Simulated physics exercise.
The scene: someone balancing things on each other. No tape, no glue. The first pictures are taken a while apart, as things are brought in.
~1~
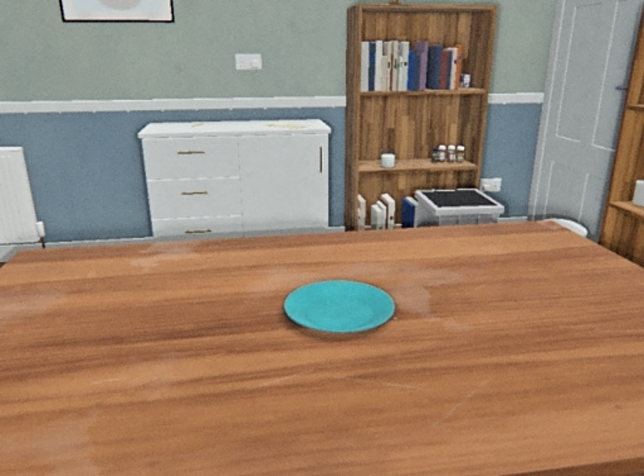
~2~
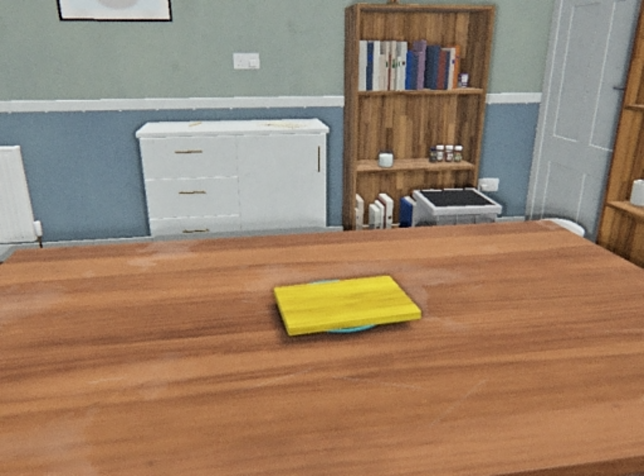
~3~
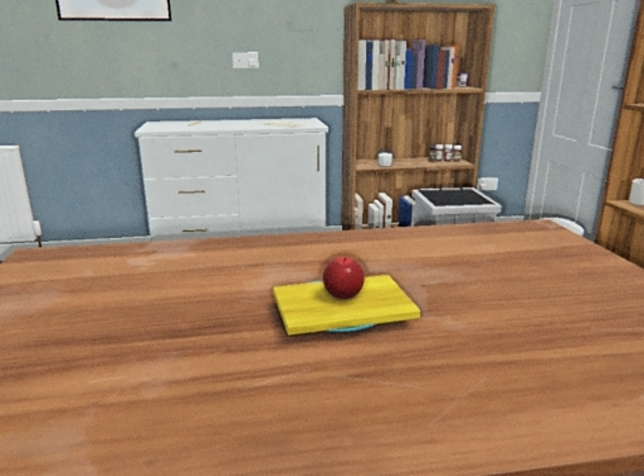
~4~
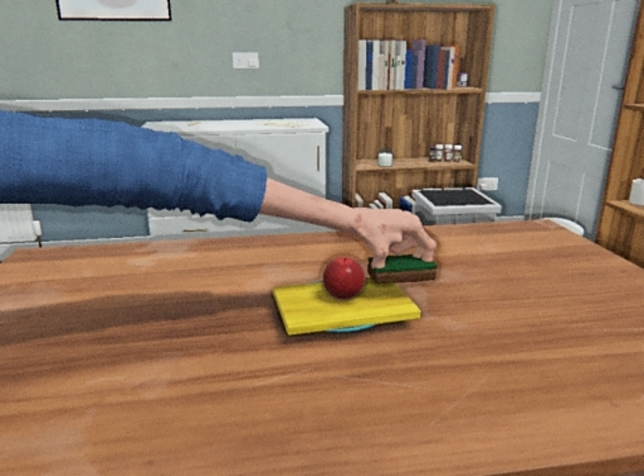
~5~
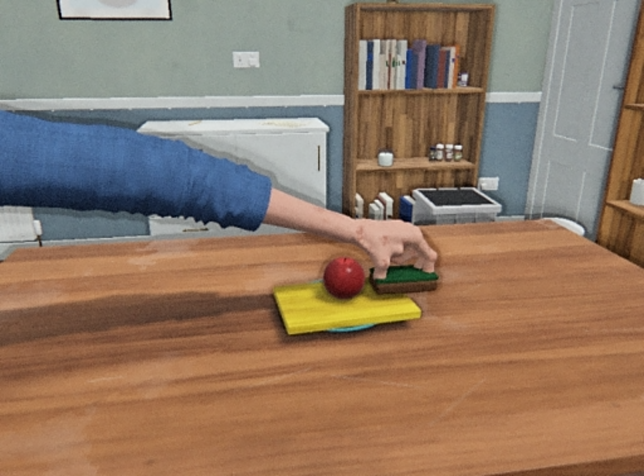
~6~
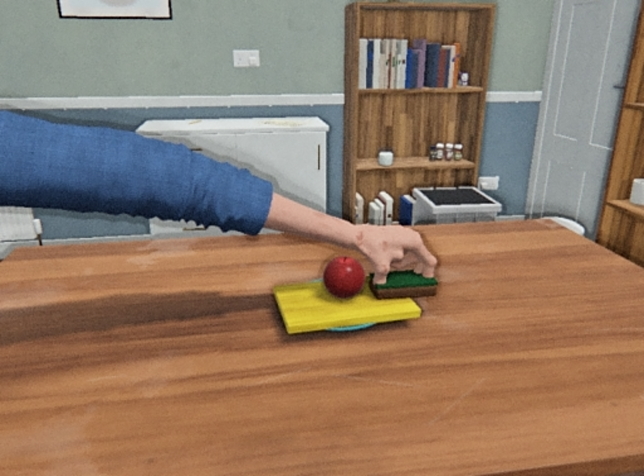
A hand in a blue sleeve reaches in from the left over a wooden table, seen from slightly above in a room with a white cabinet and a wooden bookshelf behind. A turquoise plate sits alone at first, then a yellow board covers it and a red apple appears on top. The hand lowers a green-topped brown sponge slightly beside the apple, at the board's back right, while the camera stays almost still.
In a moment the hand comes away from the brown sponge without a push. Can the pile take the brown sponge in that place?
It keeps its balance.
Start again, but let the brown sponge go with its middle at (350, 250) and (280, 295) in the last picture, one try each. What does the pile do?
In the first case it gives way; in the second case it holds.
Then, 0.60 s on from there, no change.
Then, 1.60 s on from there, brown sponge resting near (403, 285).
In the end, all 4 unmoved. At the end, from the last picture's camera, brown sponge near (403, 285). The pile stays up.
